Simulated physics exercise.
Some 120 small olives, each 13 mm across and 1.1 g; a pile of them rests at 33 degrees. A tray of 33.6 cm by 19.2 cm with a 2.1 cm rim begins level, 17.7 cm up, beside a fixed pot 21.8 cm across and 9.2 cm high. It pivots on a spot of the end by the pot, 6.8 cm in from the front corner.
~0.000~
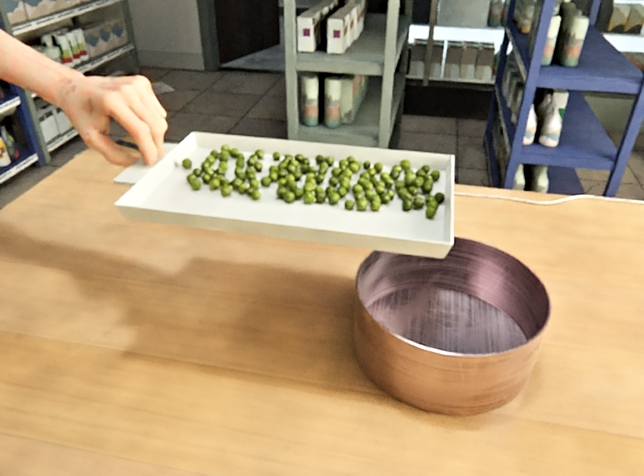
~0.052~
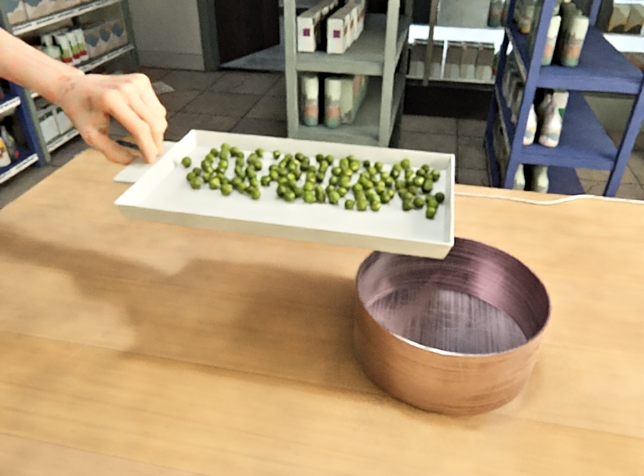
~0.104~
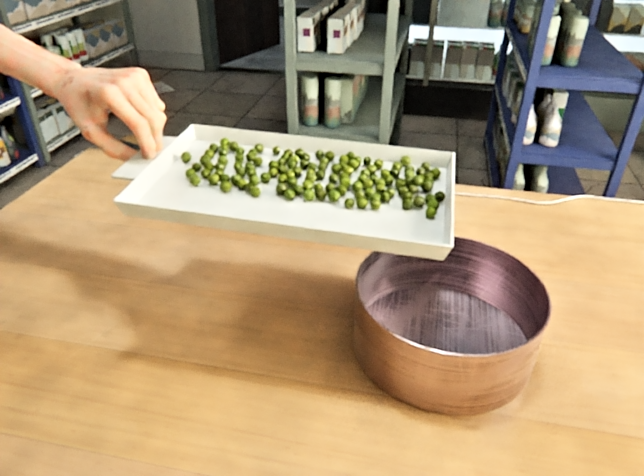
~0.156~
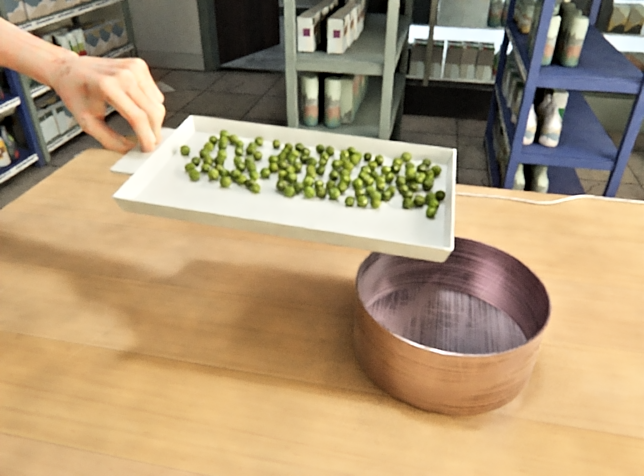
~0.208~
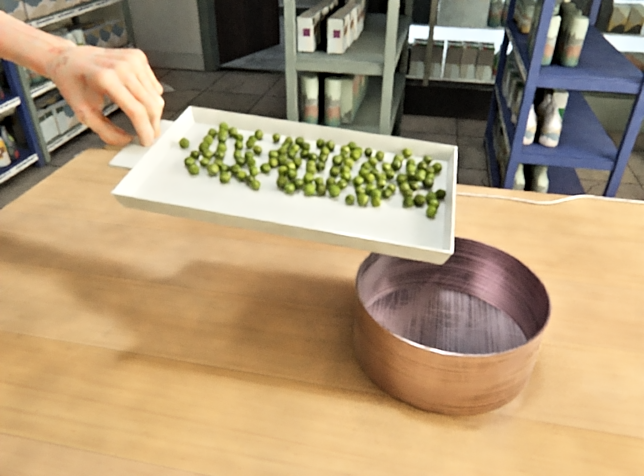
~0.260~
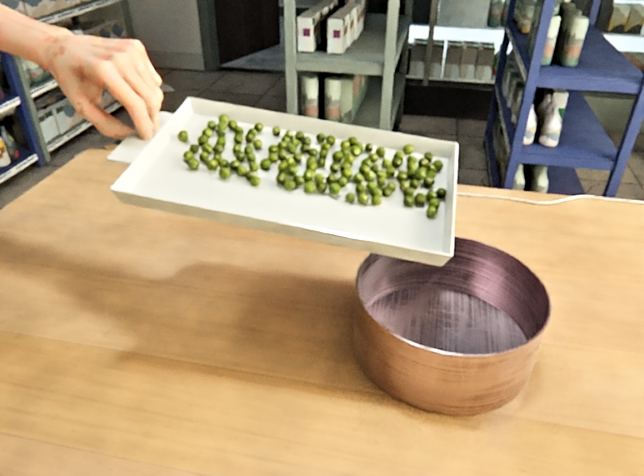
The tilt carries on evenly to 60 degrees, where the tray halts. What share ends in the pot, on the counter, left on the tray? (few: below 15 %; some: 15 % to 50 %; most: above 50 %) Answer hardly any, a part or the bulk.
In the pot: Hardly any; on the counter: Hardly any; left on the tray: The bulk.
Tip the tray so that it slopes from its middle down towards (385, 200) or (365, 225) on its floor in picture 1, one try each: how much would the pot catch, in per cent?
About 0 and 10 per cent.
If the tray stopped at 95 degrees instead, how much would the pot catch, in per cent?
Then about 60 per cent.
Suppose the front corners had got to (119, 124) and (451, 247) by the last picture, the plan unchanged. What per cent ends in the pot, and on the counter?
Pot 20, counter 0.
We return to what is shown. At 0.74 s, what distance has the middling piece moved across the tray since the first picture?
Roughly 10 cm.
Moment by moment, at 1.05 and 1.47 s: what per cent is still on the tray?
In turn: 100, 100.
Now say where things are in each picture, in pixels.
In the first picture, tray tilt 0 degrees, front corners at (122, 202) and (446, 240); middle of the pieces at (320, 179); pot at (451, 286).
In the second picture, tray tilt 1 degrees, front corners at (122, 201) and (446, 240); middle of the pieces at (320, 178).
In the third picture, tray tilt 2 degrees, front corners at (121, 198) and (446, 242); middle of the pieces at (320, 175).
In the fourth picture, tray tilt 5 degrees, front corners at (120, 194) and (446, 245), lowest corner right front; middle of the pieces at (320, 171).
In the fifth picture, tray tilt 7 degrees, front corners at (119, 190) and (446, 248), lowest corner right front; middle of the pieces at (321, 167).
In the sixth picture, tray tilt 10 degrees, front corners at (118, 186) and (446, 250), lowest corner right front; middle of the pieces at (321, 163); pot at (451, 286). The tray's pace is about 50 degrees a second.
Then, at 0.74 s, tilt 34 degrees; the tray holds 100 %, the pot 0 %.
After 1.05 s, tilt 50 degrees; the tray holds 100 %, the pot 0 %.
After 1.47 s, tilt 60 degrees; the tray holds 100 %, the pot 0 %.
At rest (1.8 s), pot 0 %, counter 0 %, tray 100 %.
